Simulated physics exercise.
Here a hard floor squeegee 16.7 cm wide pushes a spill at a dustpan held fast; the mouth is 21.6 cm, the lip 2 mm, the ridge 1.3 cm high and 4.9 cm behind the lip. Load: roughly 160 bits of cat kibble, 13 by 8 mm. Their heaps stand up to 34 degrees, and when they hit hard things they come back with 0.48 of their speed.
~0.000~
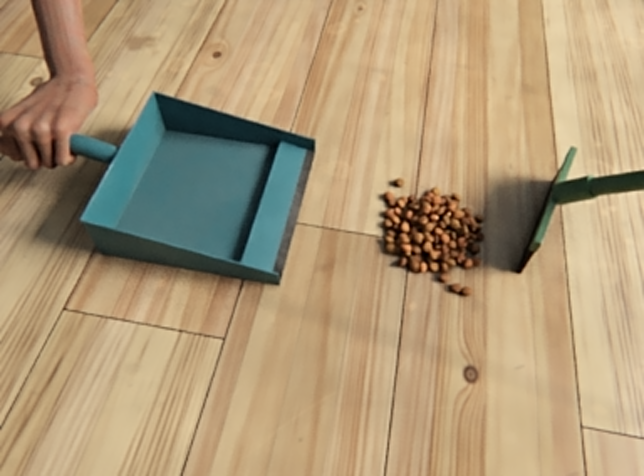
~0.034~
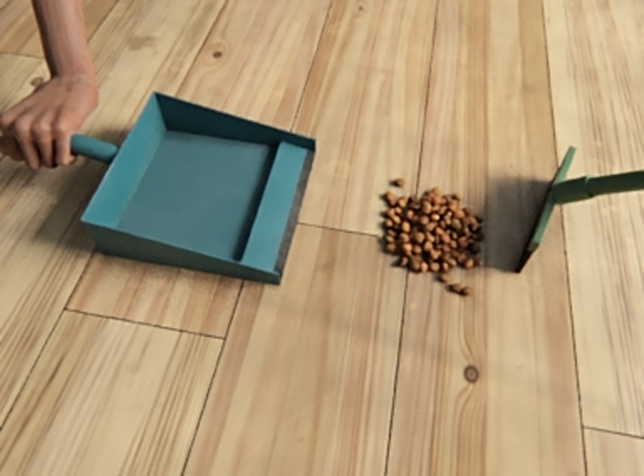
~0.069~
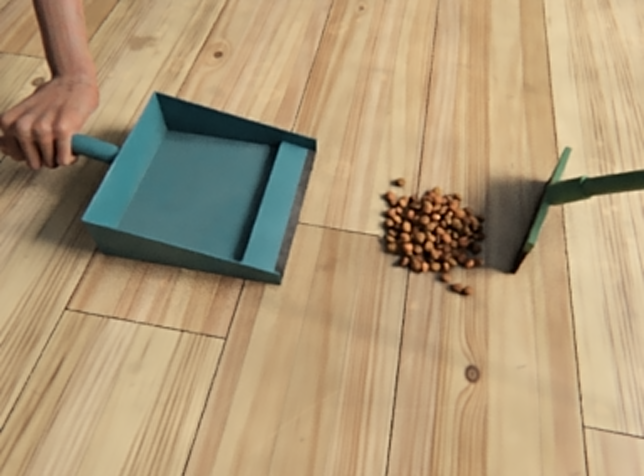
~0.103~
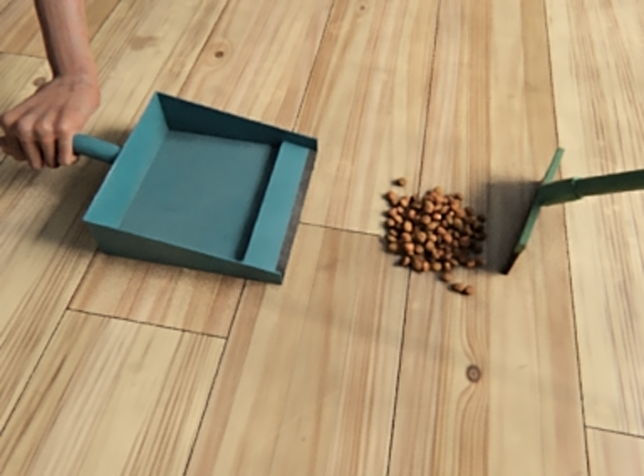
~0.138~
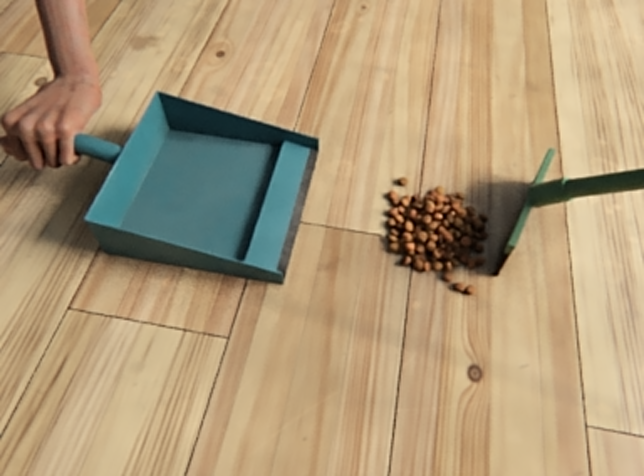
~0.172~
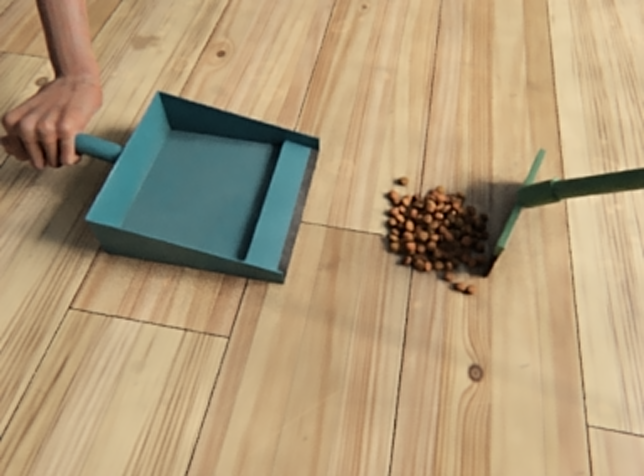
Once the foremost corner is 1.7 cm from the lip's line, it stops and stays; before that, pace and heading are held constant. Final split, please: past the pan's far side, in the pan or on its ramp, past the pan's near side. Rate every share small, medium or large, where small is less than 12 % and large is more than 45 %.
Ratings - far side: Small; pan: Small; near side: Small.
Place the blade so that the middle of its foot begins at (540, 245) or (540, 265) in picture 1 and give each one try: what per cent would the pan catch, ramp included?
Around 0 percent, then around 0 percent.
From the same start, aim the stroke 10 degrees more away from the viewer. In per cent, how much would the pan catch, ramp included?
My guess is some 10 percent.
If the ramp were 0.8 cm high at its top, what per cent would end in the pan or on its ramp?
Estimated share: Around 5 in a hundred.
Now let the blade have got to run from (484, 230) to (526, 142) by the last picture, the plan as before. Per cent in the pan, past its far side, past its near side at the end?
The pan gets 20, the far side 10 and the near side 0.
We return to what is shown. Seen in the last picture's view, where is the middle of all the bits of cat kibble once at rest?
Look around (327, 215) in the last picture.
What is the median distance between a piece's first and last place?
Around 14 centimetres.
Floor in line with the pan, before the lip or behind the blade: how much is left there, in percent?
Share there: About 90 %.
After 0.45 s, middle of the blade 15 cm from the lip; 0 % over the lip, far side 0 %, near side 0 %.
After 0.64 s, middle of the blade 8 cm from the lip; 0 % over the lip, far side 0 %, near side 0 %.
After 0.95 s, middle of the blade 4 cm from the lip; 5 % over the lip, far side 0 %, near side 5 %.
By 1.2 s all is still; far side 0 %, pan 5 %, near side 5 %, in front of the lip or behind the blade 90 %.
